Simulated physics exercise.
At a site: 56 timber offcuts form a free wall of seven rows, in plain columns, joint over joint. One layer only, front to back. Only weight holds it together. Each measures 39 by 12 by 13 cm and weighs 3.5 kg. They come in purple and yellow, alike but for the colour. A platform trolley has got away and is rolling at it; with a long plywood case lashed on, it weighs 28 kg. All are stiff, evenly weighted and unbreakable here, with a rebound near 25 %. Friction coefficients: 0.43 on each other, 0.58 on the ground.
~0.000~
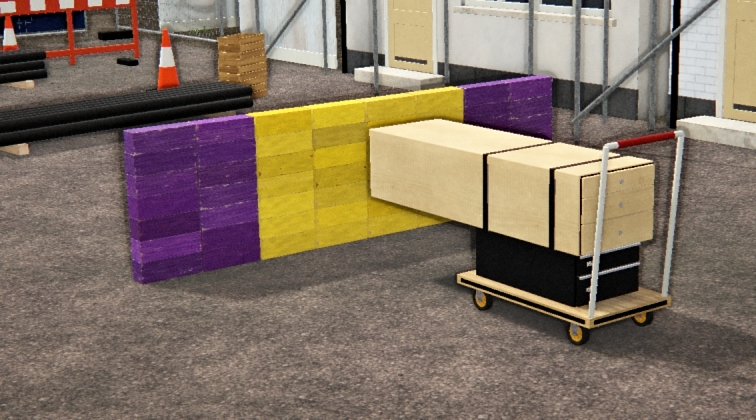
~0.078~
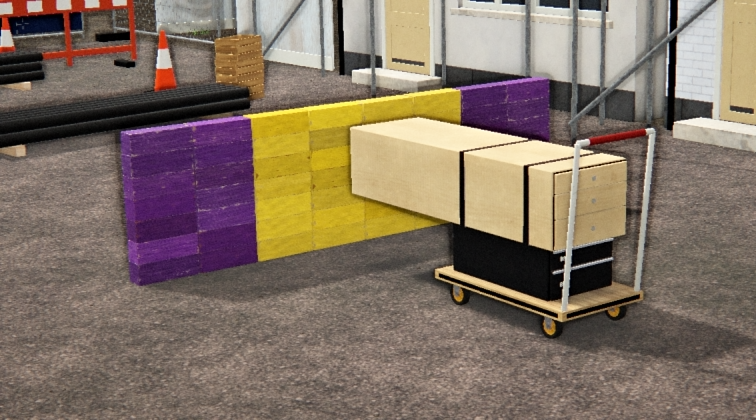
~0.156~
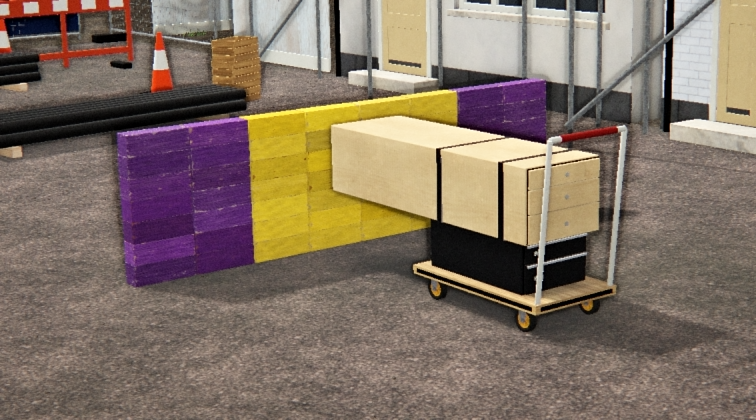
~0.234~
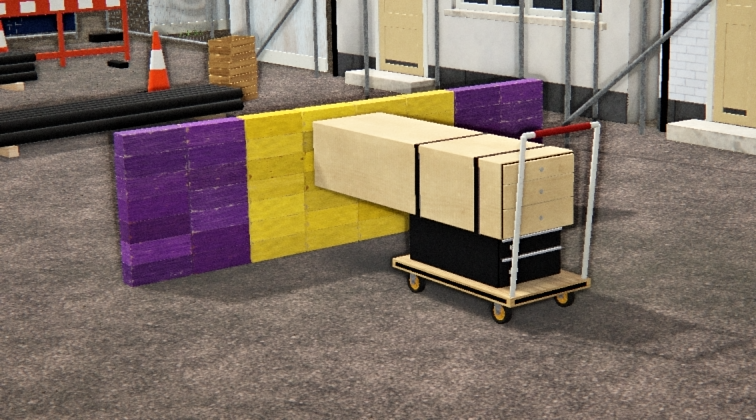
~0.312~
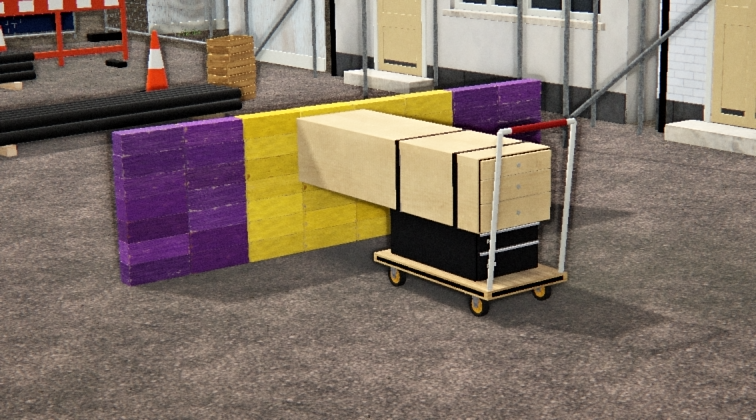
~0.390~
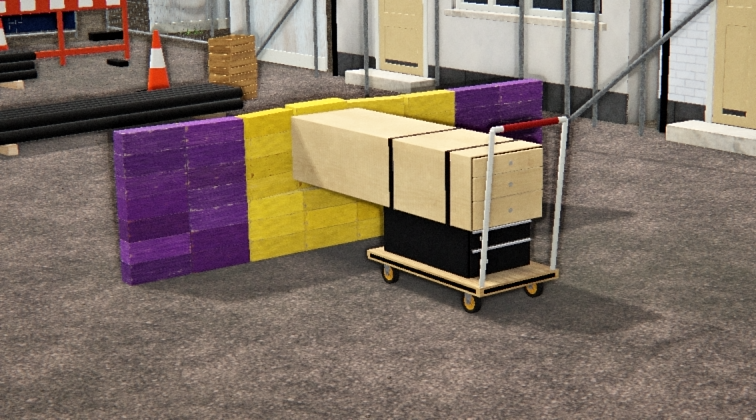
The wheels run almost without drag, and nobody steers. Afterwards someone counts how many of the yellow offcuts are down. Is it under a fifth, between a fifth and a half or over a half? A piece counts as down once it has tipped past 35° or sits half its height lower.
The part is more than a half.
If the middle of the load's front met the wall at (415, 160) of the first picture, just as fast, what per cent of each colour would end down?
Then purple 0, yellow 50 per cent.
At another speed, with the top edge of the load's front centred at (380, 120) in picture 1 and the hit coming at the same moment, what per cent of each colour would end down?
In that case purple 0, yellow 70 per cent.
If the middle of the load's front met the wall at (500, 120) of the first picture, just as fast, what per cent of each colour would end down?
In that case purple 40, yellow 0 per cent.
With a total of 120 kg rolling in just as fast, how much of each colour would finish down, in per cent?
Then purple 0, yellow 60 per cent.
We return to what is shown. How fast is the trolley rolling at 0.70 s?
Roughly 0.4 m/s.
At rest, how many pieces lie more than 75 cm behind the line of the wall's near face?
About 8.
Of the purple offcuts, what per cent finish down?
Ending so: Purple 0 per cent.
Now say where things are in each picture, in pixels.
In the first frame (pixels give the middle of a visible side), load (376, 151) 66 cm short of the wall; top yellow offcut (339, 115); top purple offcut (165, 140); none has stirred.
In the second frame, load (356, 149) 50 cm short of the wall; top yellow offcut (336, 117).
In the third frame, load (337, 146) 33 cm short of the wall; top yellow offcut (333, 119).
In the fourth frame, load (319, 142) 17 cm short of the wall; top yellow offcut (330, 118).
In the fifth frame, load (302, 138) just touching.
In the sixth frame, load (296, 137) 6 cm into the wall's line; top purple offcut (155, 141); movement in 12 of them.
After 0.50 s, load 14 cm past the wall's line, still rolling; none of the 28 yellow offcuts down (0 of 56 in all colours); top yellow offcut 8° from how it stood.
After 0.70 s, load 23 cm past the wall's line, still rolling; 4 of the 28 yellow offcuts down (4 of 56 in all colours); top yellow offcut 17° from how it stood, 33 cm lower.
After 0.94 s, load 33 cm past the wall's line, still rolling; 17 of the 28 yellow offcuts down (17 of 56 in all colours); top yellow offcut 39° from how it stood, 64 cm lower.
After 1.16 s, load 40 cm past the wall's line, still rolling; 17 of the 28 yellow offcuts down (17 of 56 in all colours); top yellow offcut on its side.
In the end (1.8 s), load 57 cm past the wall's line, still rolling; 17 of the 28 yellow offcuts down (17 of 56 in all colours); top yellow offcut upside down; top purple offcut unmoved. That is 61 per cent. From the last view, middles, top yellow offcut near (238, 204), top purple offcut near (150, 139).
